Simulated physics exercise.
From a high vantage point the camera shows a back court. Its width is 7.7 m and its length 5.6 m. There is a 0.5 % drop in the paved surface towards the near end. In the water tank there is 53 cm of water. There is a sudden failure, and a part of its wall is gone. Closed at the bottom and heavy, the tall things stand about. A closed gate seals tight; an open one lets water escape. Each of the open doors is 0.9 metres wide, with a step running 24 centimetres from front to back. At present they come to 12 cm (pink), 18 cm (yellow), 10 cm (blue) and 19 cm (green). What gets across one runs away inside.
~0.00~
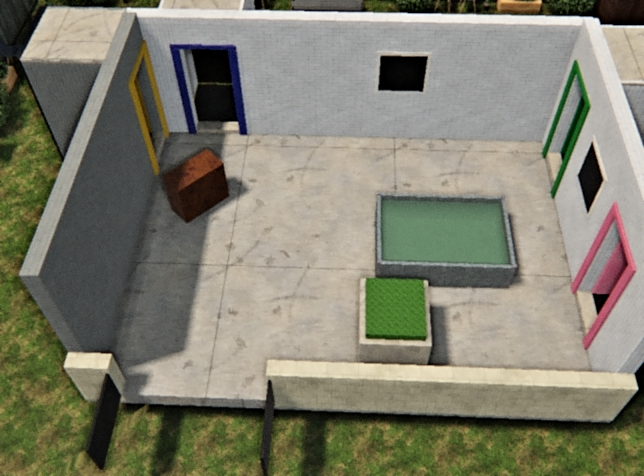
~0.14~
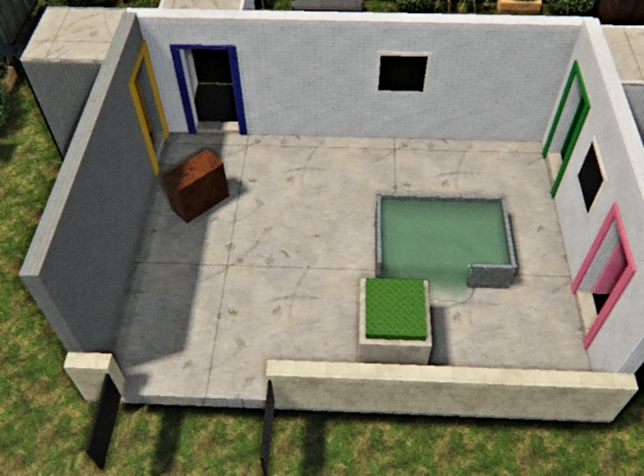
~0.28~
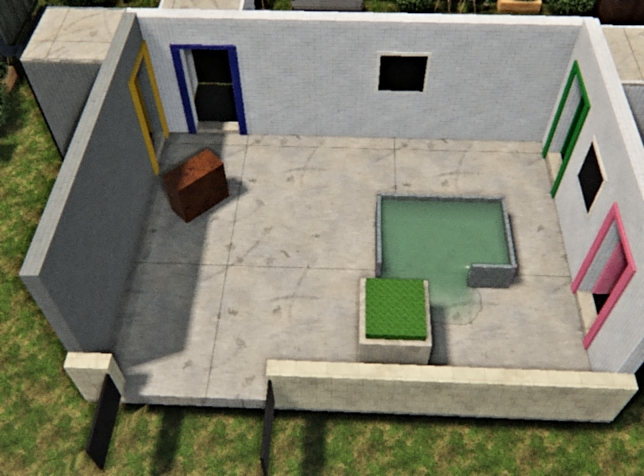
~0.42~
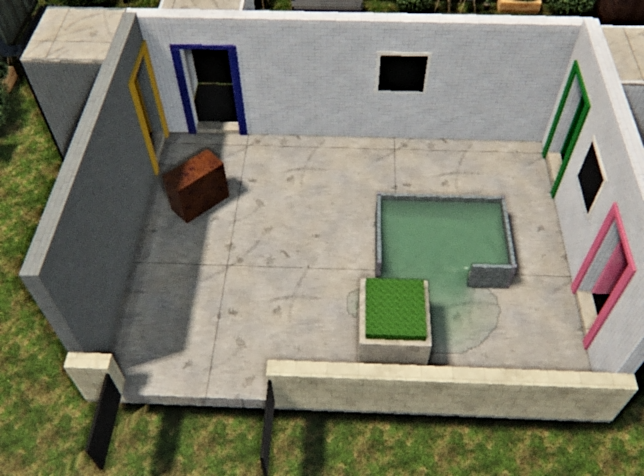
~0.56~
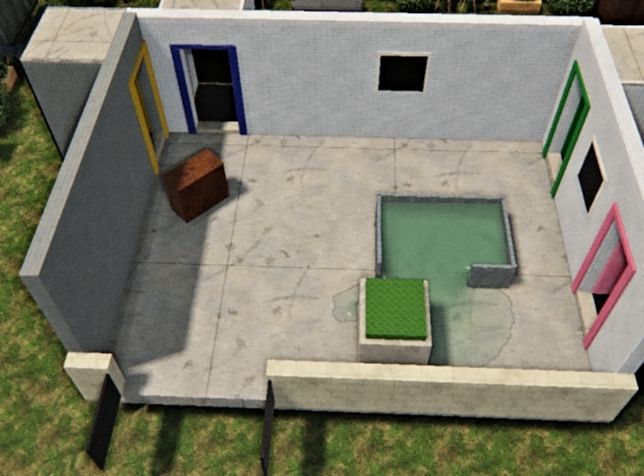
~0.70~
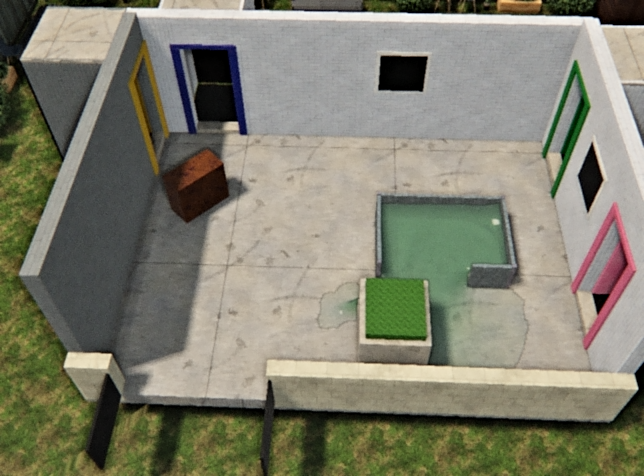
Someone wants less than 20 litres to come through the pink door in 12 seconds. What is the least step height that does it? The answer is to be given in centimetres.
It needs to be around 7 cm high.
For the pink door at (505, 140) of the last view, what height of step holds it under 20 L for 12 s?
7.0 cm.
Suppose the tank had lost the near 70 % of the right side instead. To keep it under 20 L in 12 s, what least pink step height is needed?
Then the minimum is about 19 cm.
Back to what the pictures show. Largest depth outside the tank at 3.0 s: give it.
Max depth: Around 25 cm.
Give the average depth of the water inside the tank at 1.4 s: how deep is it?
About 29 cm.
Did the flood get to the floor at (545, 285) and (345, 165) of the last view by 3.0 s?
First soaked, then untouched.
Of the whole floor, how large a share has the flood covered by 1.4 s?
Wet: Close to 15 %.
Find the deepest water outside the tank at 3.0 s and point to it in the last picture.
At about pixel (566, 397).
After 1.4 s water covers 15 % of the floor, deepest (38 cm) near (409, 311); it has not reached the pink door.
After 3.0 s water covers 50 % of the floor, deepest (25 cm) near (566, 397); 11 cm at the pink door, 0 litres in over its 12 cm step.
After 12.0 s water covers 95 % of the floor, deepest (6 cm) near (483, 394); 5 cm at the pink door, 1 litre in over its 12 cm step.
At the pink door as built, the water arrived by 2.2 s and peaked near 11 cm at 3.4 s.
With a step of 6 cm, 32 litres would have come in within the 12 s; with 8 cm, 13 litres. So under 20 litres takes about 7 cm.
